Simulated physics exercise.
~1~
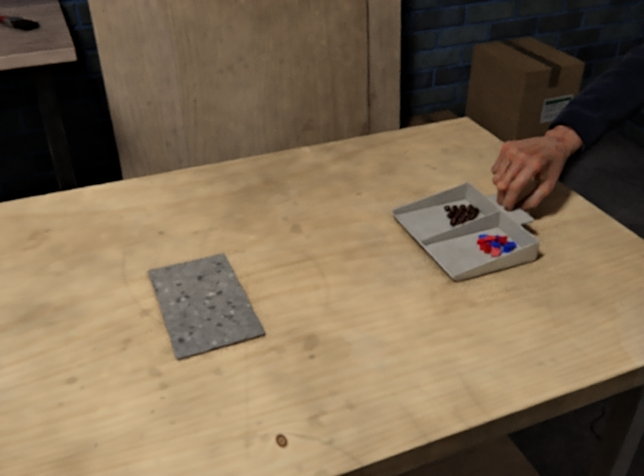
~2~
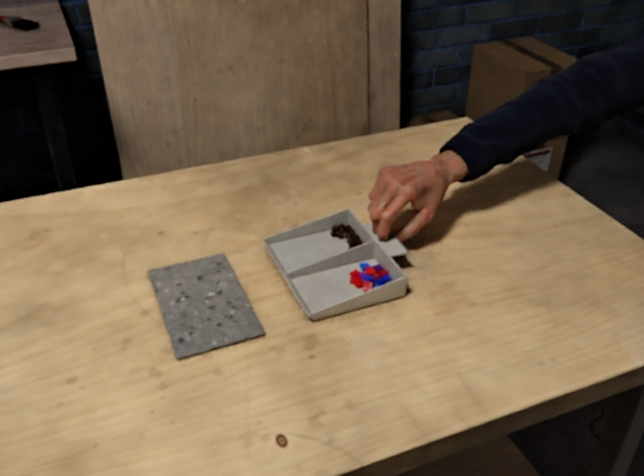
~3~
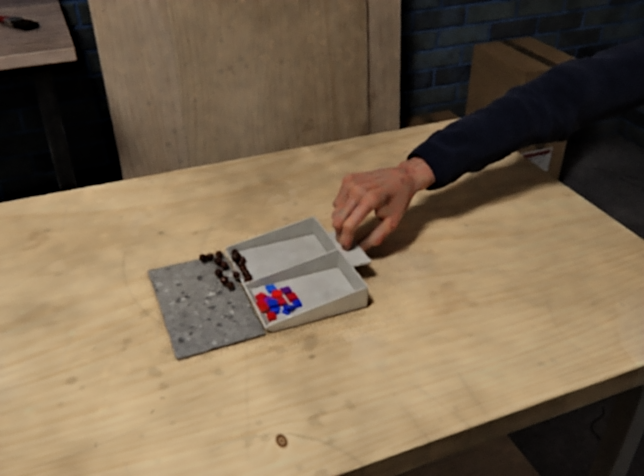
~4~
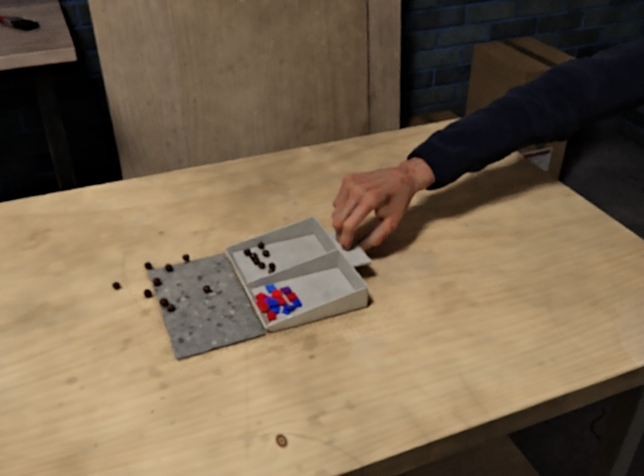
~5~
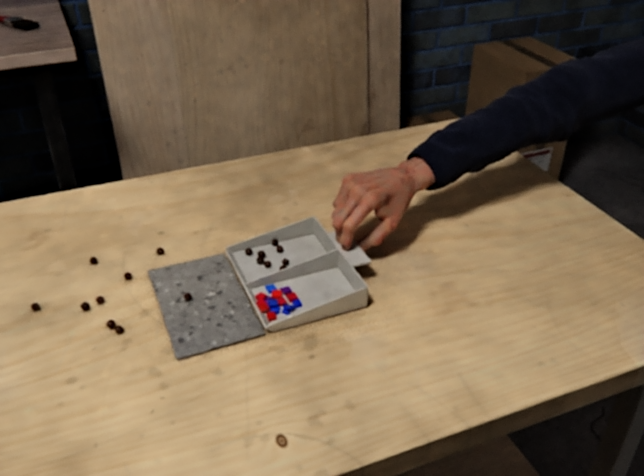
A hand slides a tray left into a slab, and some dark beads spill out.
